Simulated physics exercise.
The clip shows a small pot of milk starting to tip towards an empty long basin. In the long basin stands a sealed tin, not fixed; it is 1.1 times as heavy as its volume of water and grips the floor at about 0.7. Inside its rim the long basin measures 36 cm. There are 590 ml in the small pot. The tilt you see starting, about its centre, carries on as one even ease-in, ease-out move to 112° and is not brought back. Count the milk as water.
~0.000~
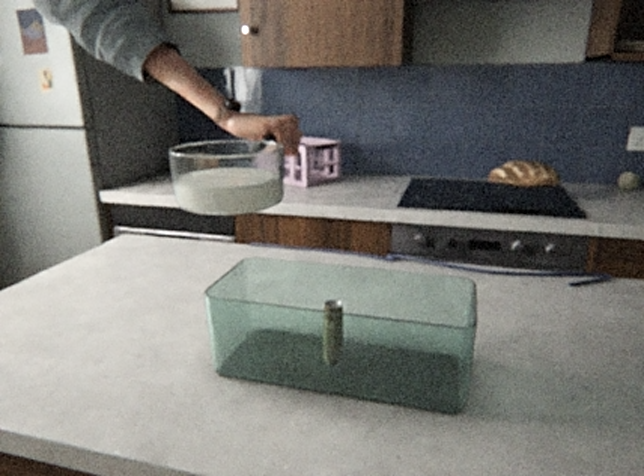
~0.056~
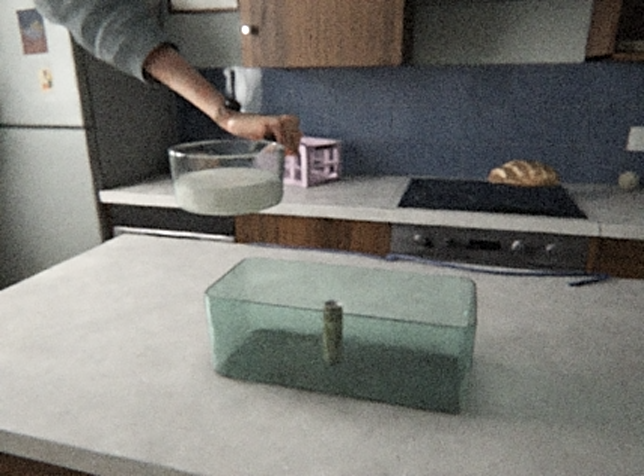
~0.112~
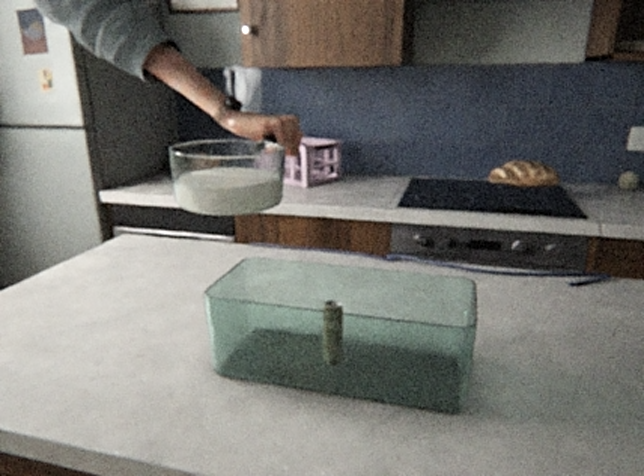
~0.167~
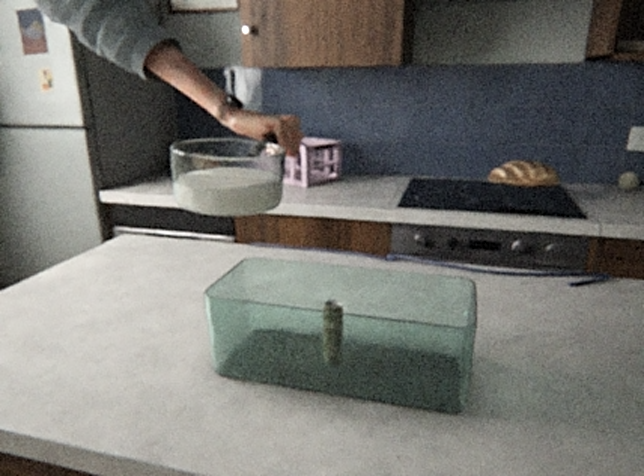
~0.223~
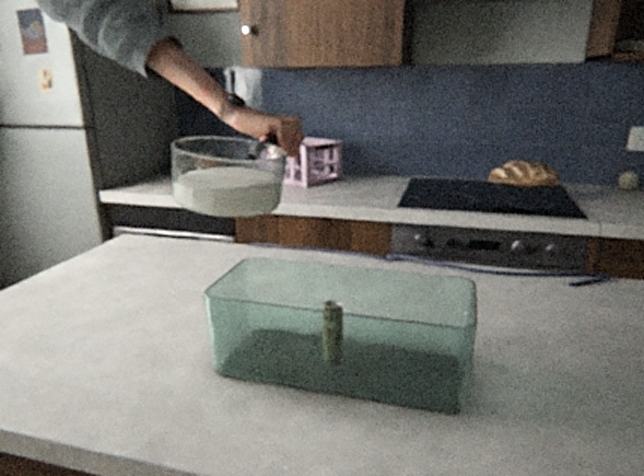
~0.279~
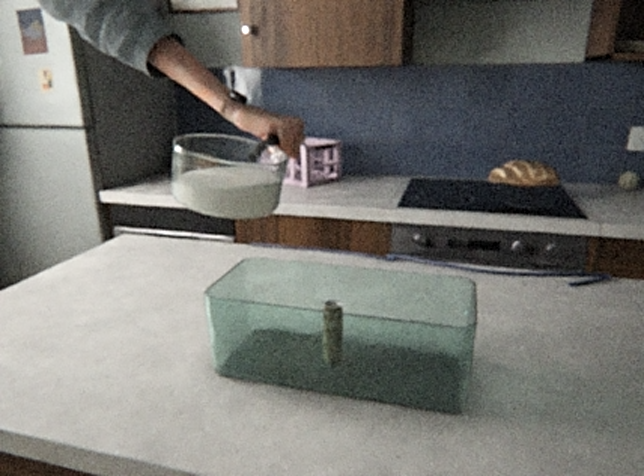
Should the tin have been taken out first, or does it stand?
It remains upright.
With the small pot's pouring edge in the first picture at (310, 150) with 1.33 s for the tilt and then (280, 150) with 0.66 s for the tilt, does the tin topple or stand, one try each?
First it remains upright; then it falls.
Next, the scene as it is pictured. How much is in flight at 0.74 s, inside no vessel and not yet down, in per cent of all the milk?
About 28 per cent.
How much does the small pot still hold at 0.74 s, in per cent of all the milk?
Near 70 in a hundred.
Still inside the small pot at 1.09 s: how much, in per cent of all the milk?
About 12 per cent.
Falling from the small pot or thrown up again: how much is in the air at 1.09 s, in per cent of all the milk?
Near 14 in a hundred.
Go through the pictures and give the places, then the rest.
In the first picture, it leans 0°; its right rim is at (280, 151); the milk meets the walls at (186, 175) and (280, 179); the long basin's rim runs from (225, 276) to (475, 303); the tin's top is at (333, 306).
In the second picture, it leans 0°; its right rim is at (280, 152); the milk meets the walls at (185, 175) and (280, 179).
In the third picture, it leans 2°; its right rim is at (280, 153); the milk meets the walls at (185, 174) and (280, 180).
In the fourth picture, it leans 4°; its right rim is at (281, 156); the milk meets the walls at (186, 174) and (280, 180).
In the fifth picture, it leans 8°; its right rim is at (283, 159); the milk meets the walls at (185, 174) and (280, 180).
In the sixth picture, it leans 12°; its right rim is at (284, 163); the milk meets the walls at (184, 173) and (280, 181).
After 0.74 s the tilt is 66° and 69 per cent is still to pour; the tin stands where it began.
After 1.09 s the tilt is 103° and 13 per cent is still to pour; the tin stands 1 cm from where it began.
After 1.44 s the tilt is 112° and 0 per cent is still to pour; the tin stands where it began.
After 1.83 s the tilt is 112° and 0 per cent is still to pour; the tin stands where it began.
In the end the tin stands where it began.
